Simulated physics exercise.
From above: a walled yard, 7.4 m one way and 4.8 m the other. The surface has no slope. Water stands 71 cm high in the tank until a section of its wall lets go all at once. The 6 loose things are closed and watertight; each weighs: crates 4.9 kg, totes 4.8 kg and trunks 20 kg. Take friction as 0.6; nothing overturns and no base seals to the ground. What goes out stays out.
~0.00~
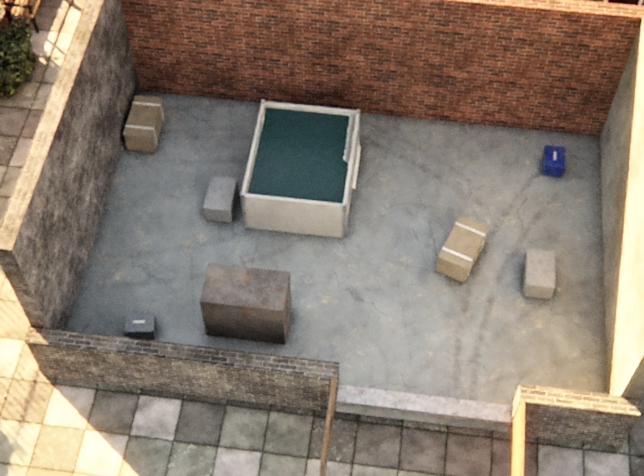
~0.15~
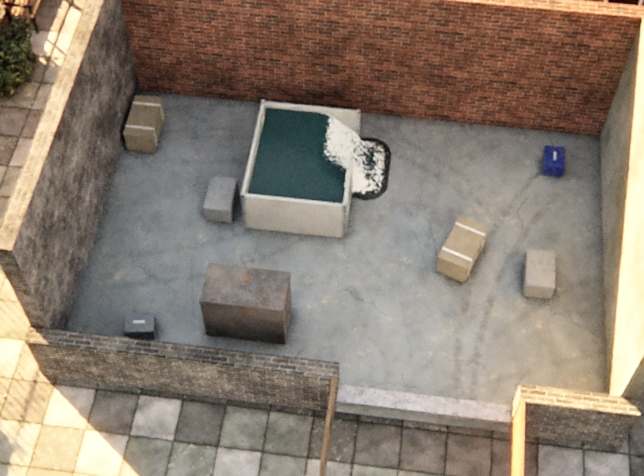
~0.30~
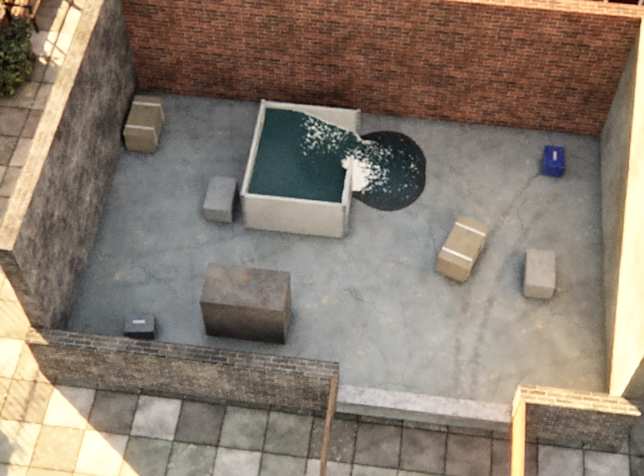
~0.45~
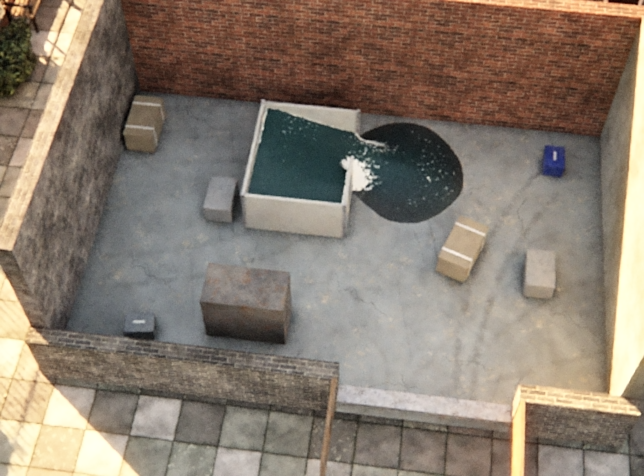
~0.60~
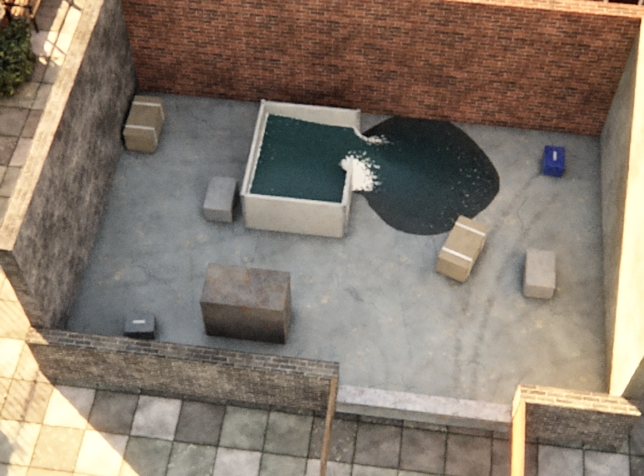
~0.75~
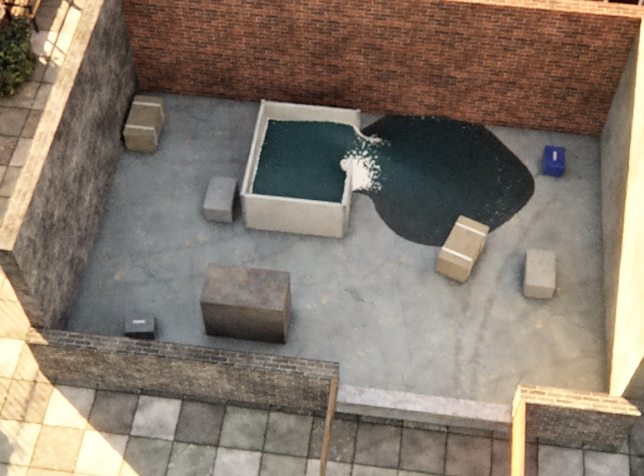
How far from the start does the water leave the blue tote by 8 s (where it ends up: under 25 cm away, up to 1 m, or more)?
The blue tote travels far.
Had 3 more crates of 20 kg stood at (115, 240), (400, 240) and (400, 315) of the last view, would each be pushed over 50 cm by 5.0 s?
In turn: Less, short of it, less.
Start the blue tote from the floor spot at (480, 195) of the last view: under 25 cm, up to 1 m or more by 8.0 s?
It gets carried off.
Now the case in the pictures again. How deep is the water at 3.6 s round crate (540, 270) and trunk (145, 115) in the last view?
About 5 and 0 cm.
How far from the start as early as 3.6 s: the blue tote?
Roughly 150 cm by then.
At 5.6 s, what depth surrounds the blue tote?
About 6 cm.
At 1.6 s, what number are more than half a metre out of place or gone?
I count 0.
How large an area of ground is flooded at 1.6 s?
Roughly 12 m2.
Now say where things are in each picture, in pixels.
The first picture shows the blue tote at (555, 156), on the bottom; water covers 2.3 m2; 0 of 6 have shifted.
The second picture shows the blue tote at (555, 156), on the bottom; water covers 2.8 m2; 0 of 6 have shifted.
The third picture shows the blue tote at (555, 156), on the bottom; 3.7 m2 under water; 0 of 6 have shifted.
The fourth picture shows the blue tote at (555, 156), on the bottom; water covers 4.7 m2; 0 of 6 have shifted.
The fifth picture shows the blue tote at (555, 156) rests on the ground; water covers 6.0 m2; 0 of 6 have shifted.
The sixth picture shows the blue tote at (555, 156) rests on the ground; water covers 7.2 m2; 0 of 6 have shifted.
After 1.6 s the blue tote is near (585, 156), 0.4 m from its start, afloat; 0 of 6 are out; 1 afloat.
After 3.6 s the blue tote is near (539, 231), 1.5 m from its start, afloat; 0 of 6 are out; 2 afloat.
After 5.6 s the blue tote is near (518, 281), 2.4 m from its start, afloat; 1 of 6 are out; 1 afloat.
After 8.0 s the blue tote is near (404, 298), 3.5 m from its start, aground; 1 of 6 are out; 1 afloat.
